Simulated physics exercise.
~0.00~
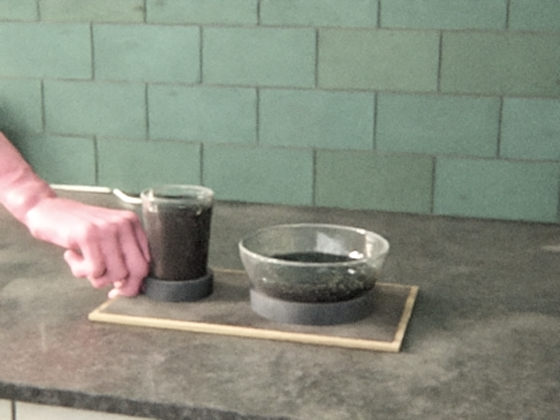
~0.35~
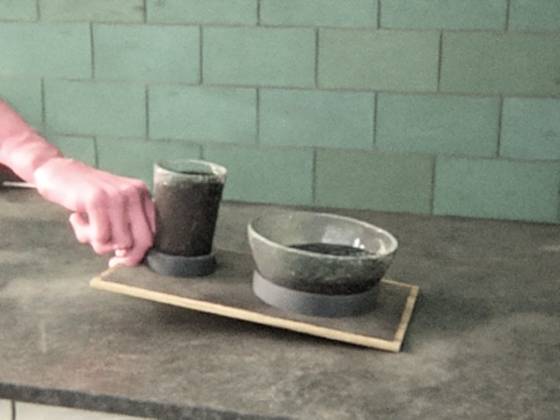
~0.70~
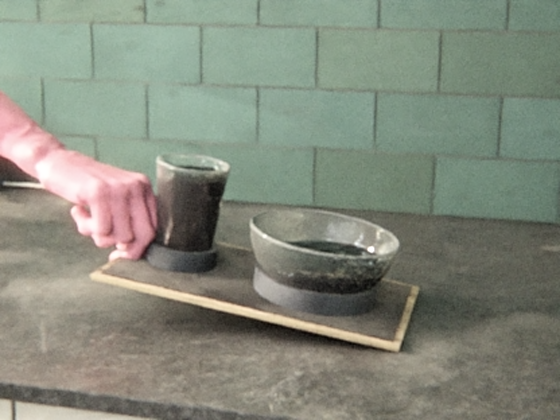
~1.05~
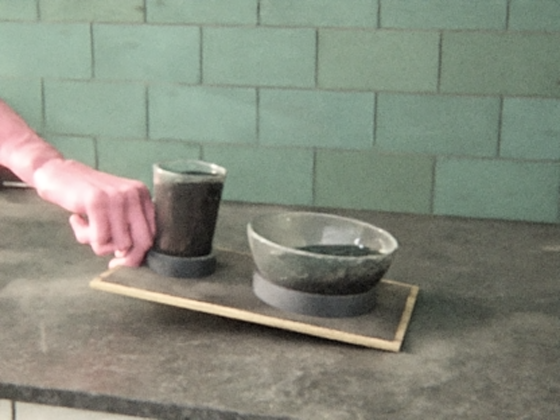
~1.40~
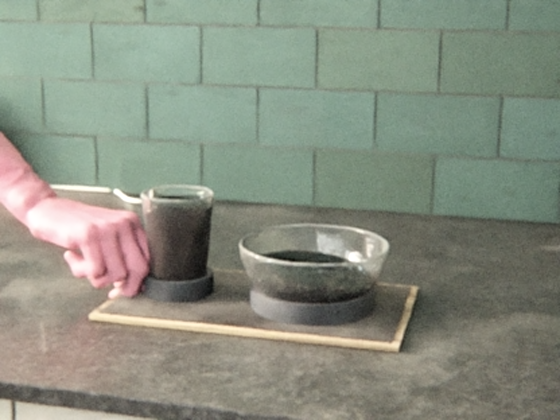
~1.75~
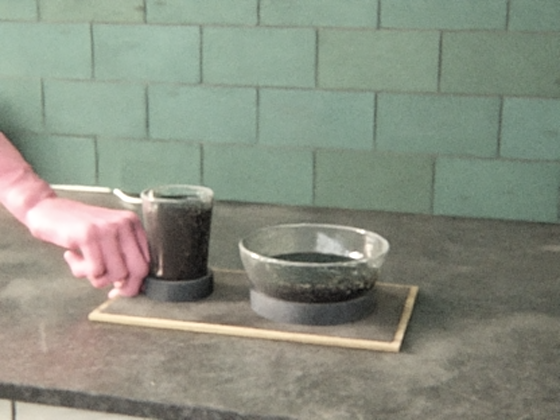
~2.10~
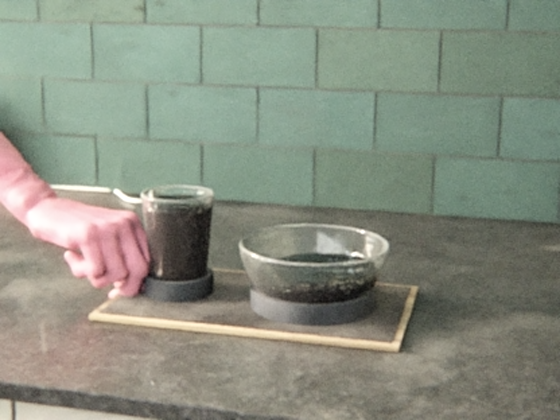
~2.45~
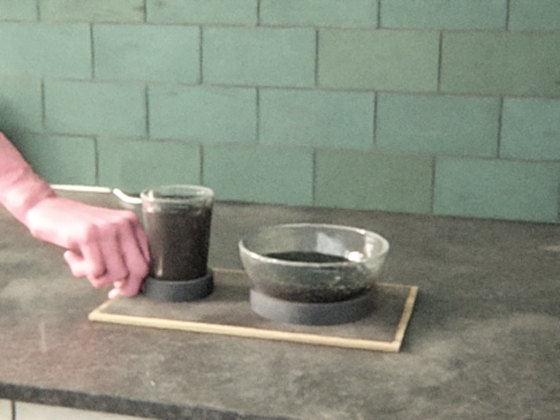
A hand lifts the left end of a tray holding a tumbler and a round glass bowl of dark liquid, tilting both gently to the right, then lowers it again; the tray ends flat on the counter with both vessels still in their holders and nothing spilled.
